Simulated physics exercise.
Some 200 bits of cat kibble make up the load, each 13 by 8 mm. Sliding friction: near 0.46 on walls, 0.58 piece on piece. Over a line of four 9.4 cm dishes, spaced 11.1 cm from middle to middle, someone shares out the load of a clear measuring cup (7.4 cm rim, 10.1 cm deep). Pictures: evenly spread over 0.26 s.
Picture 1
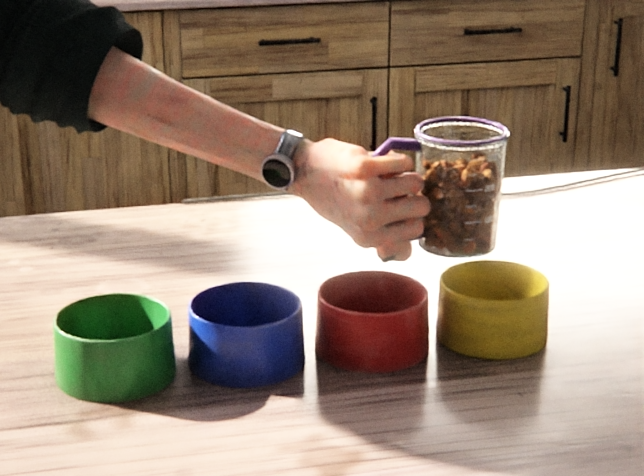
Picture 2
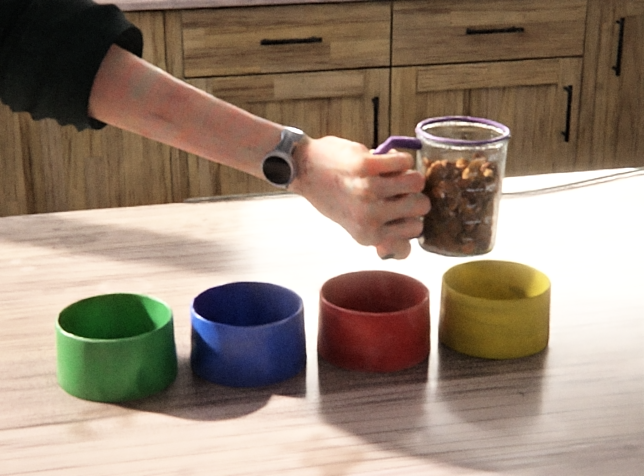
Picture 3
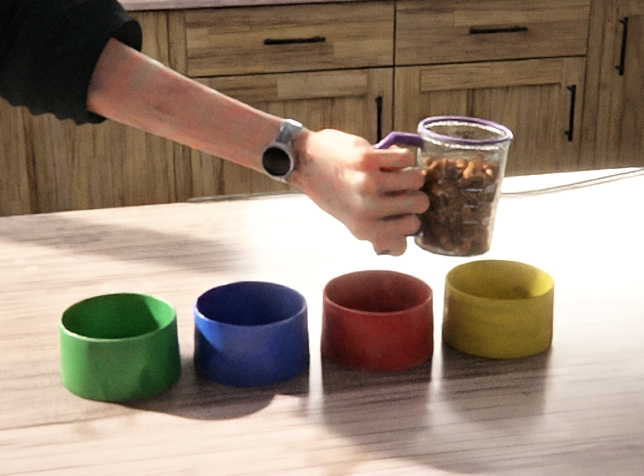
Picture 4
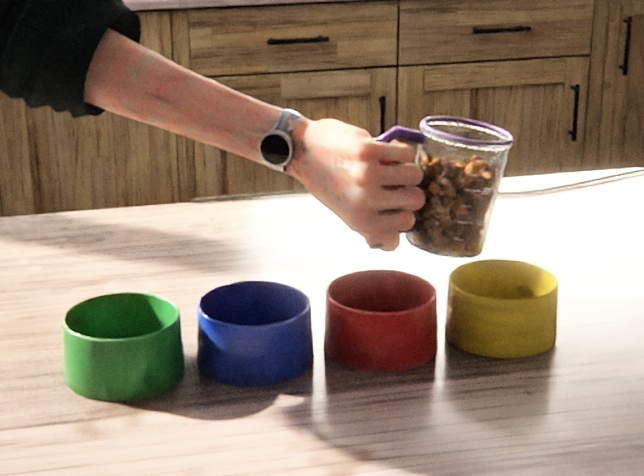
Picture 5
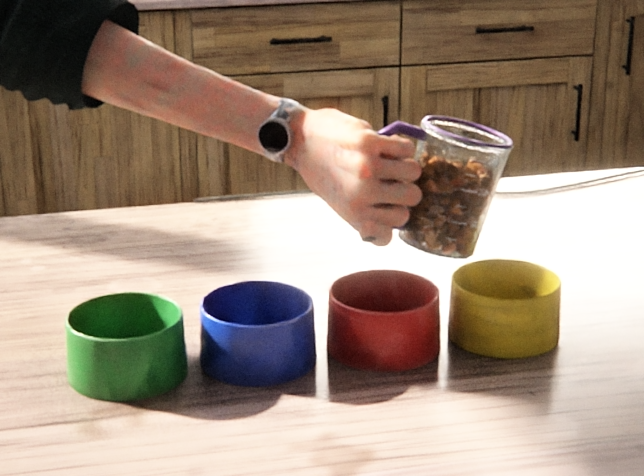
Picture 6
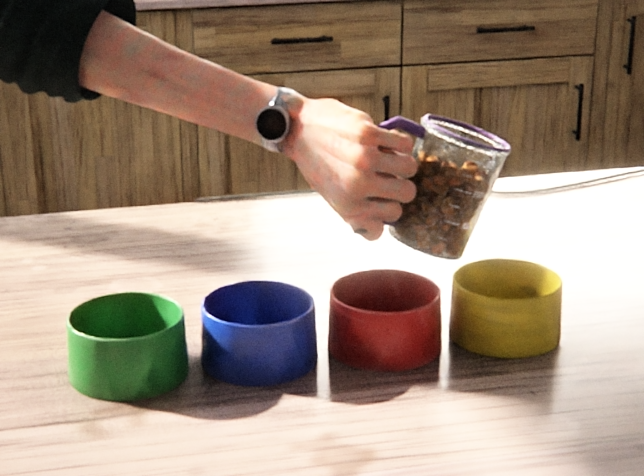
A hand wearing a round-faced watch, its arm in a dark sleeve reaching in from the left, holds a clear measuring cup of brown kibble above a sunlit wooden table, seen from slightly above with wooden cabinets behind. Below stand four dishes, green, blue, red and yellow from left to right. The hand gradually tilts the cup rightward, while the view drifts slightly left.
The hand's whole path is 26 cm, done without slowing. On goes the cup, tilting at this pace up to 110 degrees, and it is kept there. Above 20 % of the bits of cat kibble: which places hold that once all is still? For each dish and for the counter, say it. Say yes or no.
Red dish: Yes, blue dish: Yes, green dish: No, yellow dish: No, counter: No.
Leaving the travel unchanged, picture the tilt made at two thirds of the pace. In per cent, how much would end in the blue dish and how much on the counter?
Blue 80, counter 10.
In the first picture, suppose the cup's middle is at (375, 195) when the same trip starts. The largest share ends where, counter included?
Result - top receiver is blue.
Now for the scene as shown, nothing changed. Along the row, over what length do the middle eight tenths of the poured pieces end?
About 14 cm.
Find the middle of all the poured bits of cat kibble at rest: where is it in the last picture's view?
After settling, the middle sits near (354, 338).
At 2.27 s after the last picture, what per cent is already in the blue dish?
20 % so far.
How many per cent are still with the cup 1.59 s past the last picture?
Around 30 percent.
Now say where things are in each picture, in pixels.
The first picture shows cup at (459, 188), tilt 0 degrees, lip at (503, 128), moved 0.0 cm; middle of the pieces at (459, 201); yellow dish at (494, 280); red dish at (373, 292); blue dish at (246, 304); green dish at (112, 317).
The second picture shows cup at (459, 188), tilt 1 degrees, lip at (505, 129), moved 0.1 cm; middle of the pieces at (459, 201).
The third picture shows cup at (458, 188), tilt 4 degrees, lip at (507, 131), moved 0.5 cm; middle of the pieces at (457, 201).
The fourth picture shows cup at (455, 188), tilt 9 degrees, lip at (508, 135), moved 1.1 cm; middle of the pieces at (453, 201).
The fifth picture shows cup at (451, 188), tilt 15 degrees, lip at (508, 140), moved 1.7 cm; middle of the pieces at (448, 202).
The sixth picture shows cup at (446, 189), tilt 20 degrees, lip at (506, 145), moved 2.3 cm; middle of the pieces at (441, 202); yellow dish at (507, 279); red dish at (385, 291); blue dish at (258, 303); green dish at (125, 316).
Then, 0.96 s after the last picture, tilt 109 degrees; cup holds 95 %, red 5 %.
Then, 1.59 s after the last picture, tilt 110 degrees; cup holds 30 %, red 50 %, blue 5 %.
Then, 2.27 s after the last picture, tilt 110 degrees; cup holds 15 %, red 50 %, blue 20 %.
In the end, red 50 %, blue 30 %, green 0 %, yellow 0 %, counter 15 %, cup 10 %.
